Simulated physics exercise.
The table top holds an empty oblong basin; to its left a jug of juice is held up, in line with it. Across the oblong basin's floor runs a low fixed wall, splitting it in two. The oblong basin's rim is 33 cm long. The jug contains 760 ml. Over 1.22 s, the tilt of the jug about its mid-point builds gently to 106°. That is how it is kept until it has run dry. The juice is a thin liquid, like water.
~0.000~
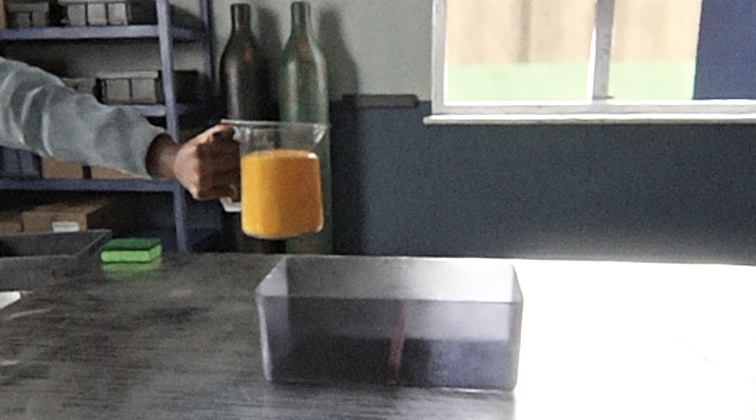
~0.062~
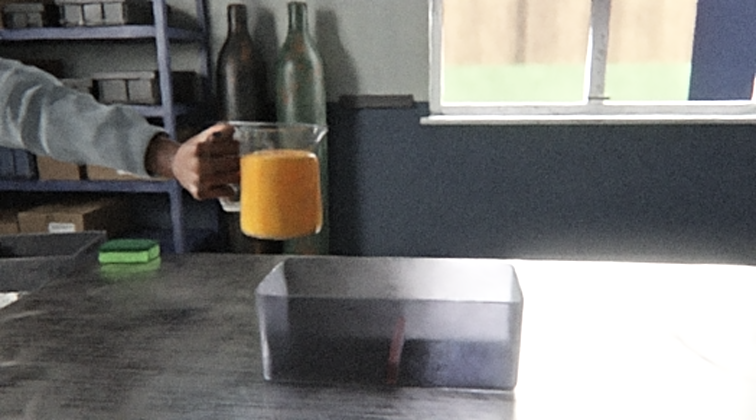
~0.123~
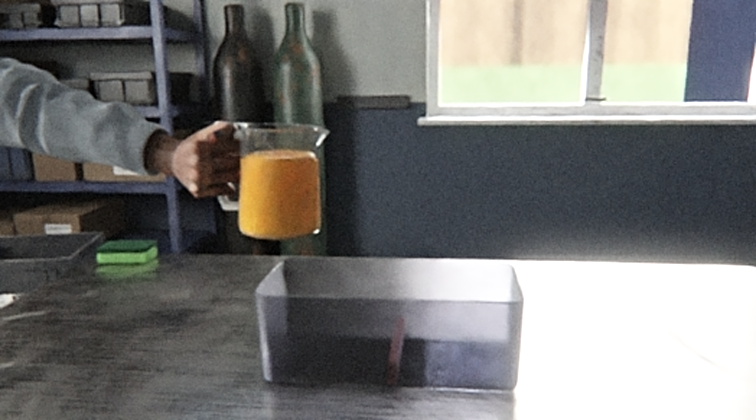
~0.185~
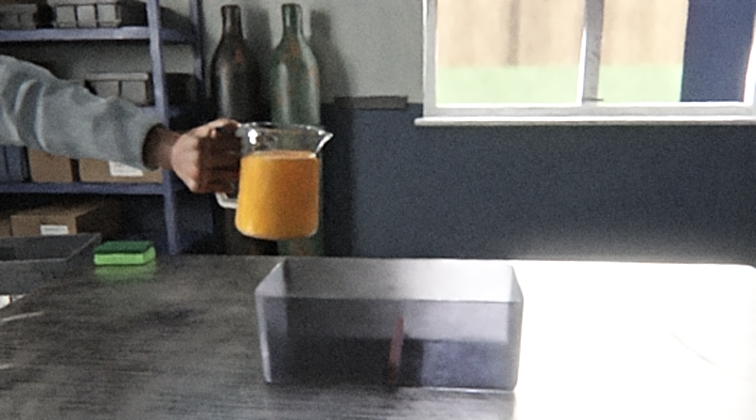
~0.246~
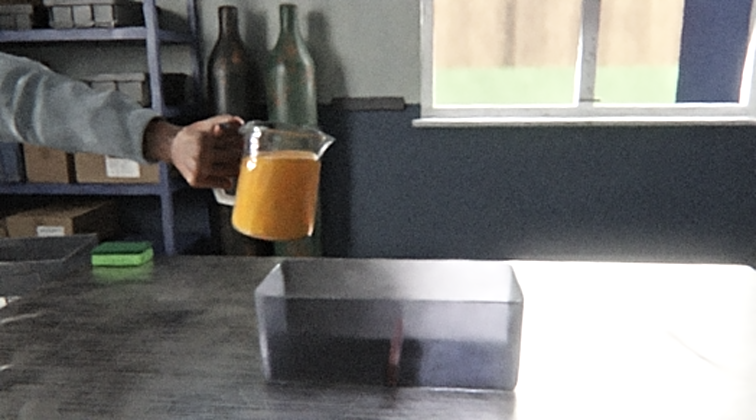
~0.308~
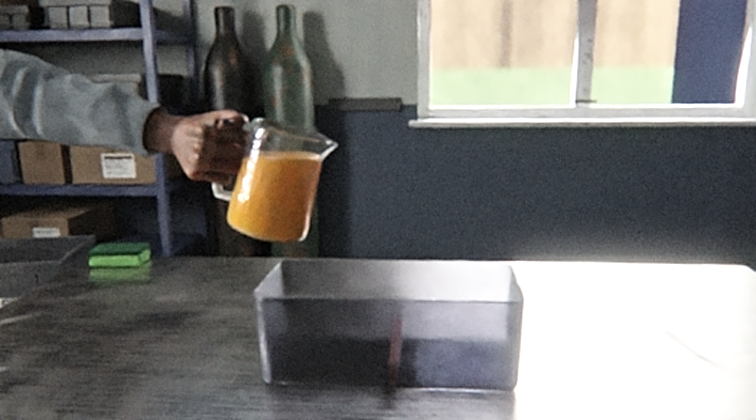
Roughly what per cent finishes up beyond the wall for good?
Roughly 44 per cent.
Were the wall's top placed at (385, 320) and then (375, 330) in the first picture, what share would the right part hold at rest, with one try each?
First try about 60 %, second try about 85 %.
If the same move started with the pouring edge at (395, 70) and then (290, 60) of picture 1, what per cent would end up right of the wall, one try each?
70 then 15 %.
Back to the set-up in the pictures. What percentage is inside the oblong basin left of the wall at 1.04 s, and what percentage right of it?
16 on the left and 26 on the right, roughly.
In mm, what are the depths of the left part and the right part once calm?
I'd expect close to 18 mm on the left and close to 14 mm on the right.
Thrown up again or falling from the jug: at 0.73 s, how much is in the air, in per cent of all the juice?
Close to 9 in a hundred.
After 0.73 s the tilt is 69° and 90 per cent is still to pour, 1 is left of the wall and 0 right of it.
After 1.04 s the tilt is 101° and 39 per cent is still to pour, 16 is left of the wall and 25 right of it.
After 1.37 s the tilt is 106° and 6 per cent is still to pour, 46 is left of the wall and 43 right of it.
After 1.72 s the tilt is 106° and 0 per cent is still to pour, 55 is left of the wall and 44 right of it.
In the end 55 per cent lies left of the wall, 44 right of it and 1 outside.
